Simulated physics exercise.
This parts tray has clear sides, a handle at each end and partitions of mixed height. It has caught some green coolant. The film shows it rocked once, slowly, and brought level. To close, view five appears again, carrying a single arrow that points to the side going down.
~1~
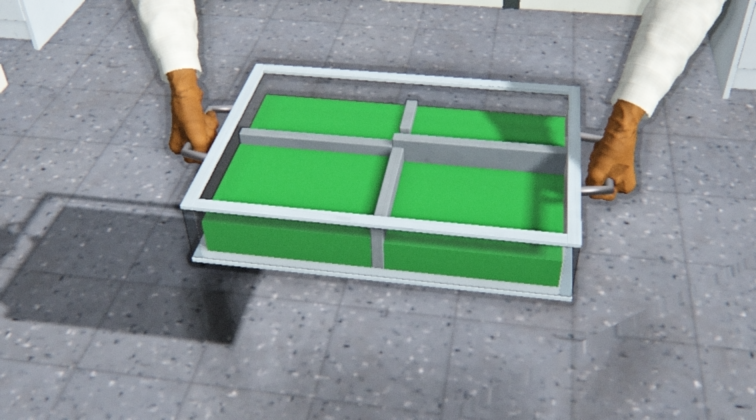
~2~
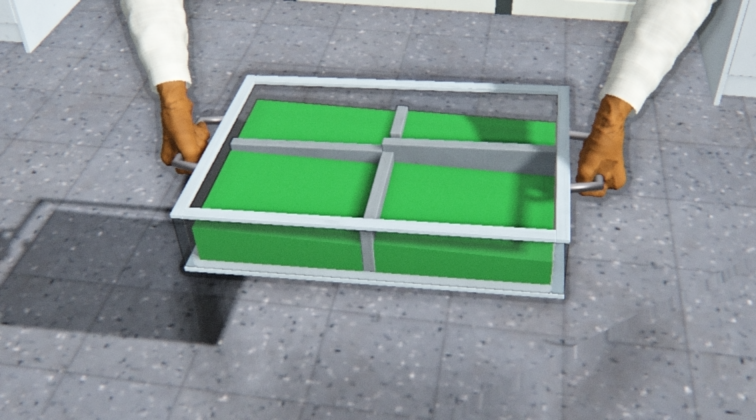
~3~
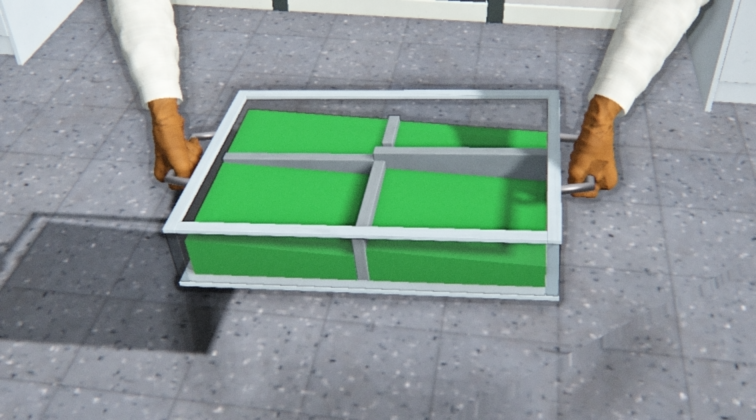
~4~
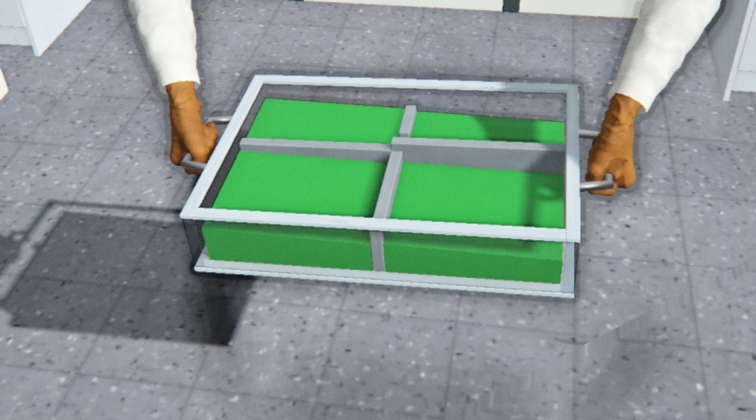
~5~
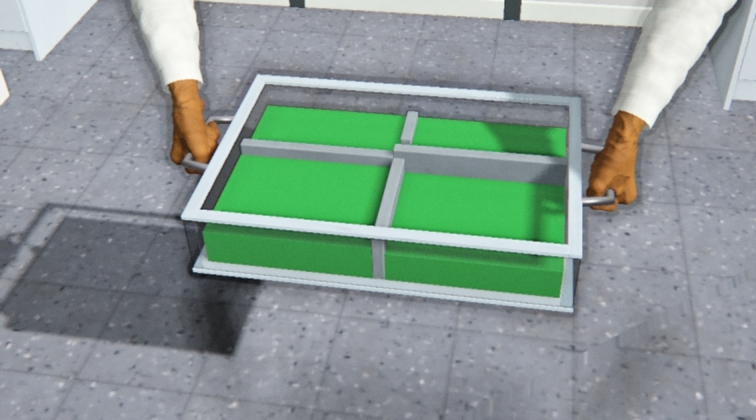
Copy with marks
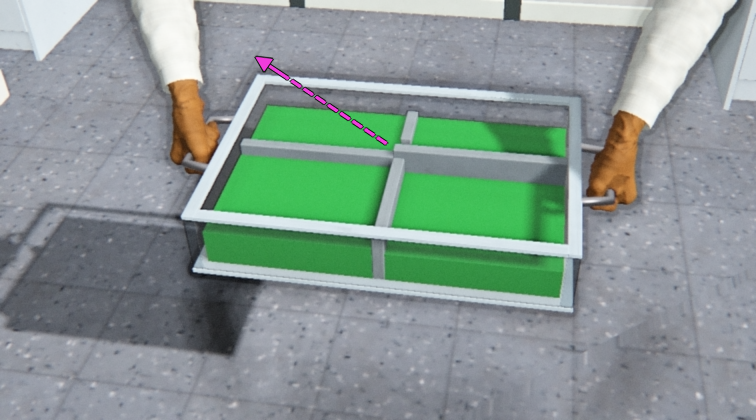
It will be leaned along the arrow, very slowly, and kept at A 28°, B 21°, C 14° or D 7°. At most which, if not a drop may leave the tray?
Angle D just does it.
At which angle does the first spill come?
Here it is angle C.
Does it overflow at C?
Yes, it does.
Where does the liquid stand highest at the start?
The front left bay.
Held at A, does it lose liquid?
Yes, it does.
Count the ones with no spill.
One.
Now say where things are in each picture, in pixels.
In the first frame, the tray is level; deepest in the front left bay, at (305, 186), shallowest in the front right.
The second frame shows tipped about 3° down to the left; no wall is crossed.
The third frame shows tipped about 5° down to the left; no wall is crossed.
The fourth frame shows tipped about 2° down to the left; no wall is crossed.
In the fifth frame, the tray is level; deepest in the front left bay, at (305, 197), shallowest in the front right.
The arrow ends at (260, 60).
For angle A, about 66 % goes over the rim.
For angle B, about 43 % goes over the rim.
For angle C, about 11 % goes over the rim.
For angle D, nothing spills; the front left bay holds the most.
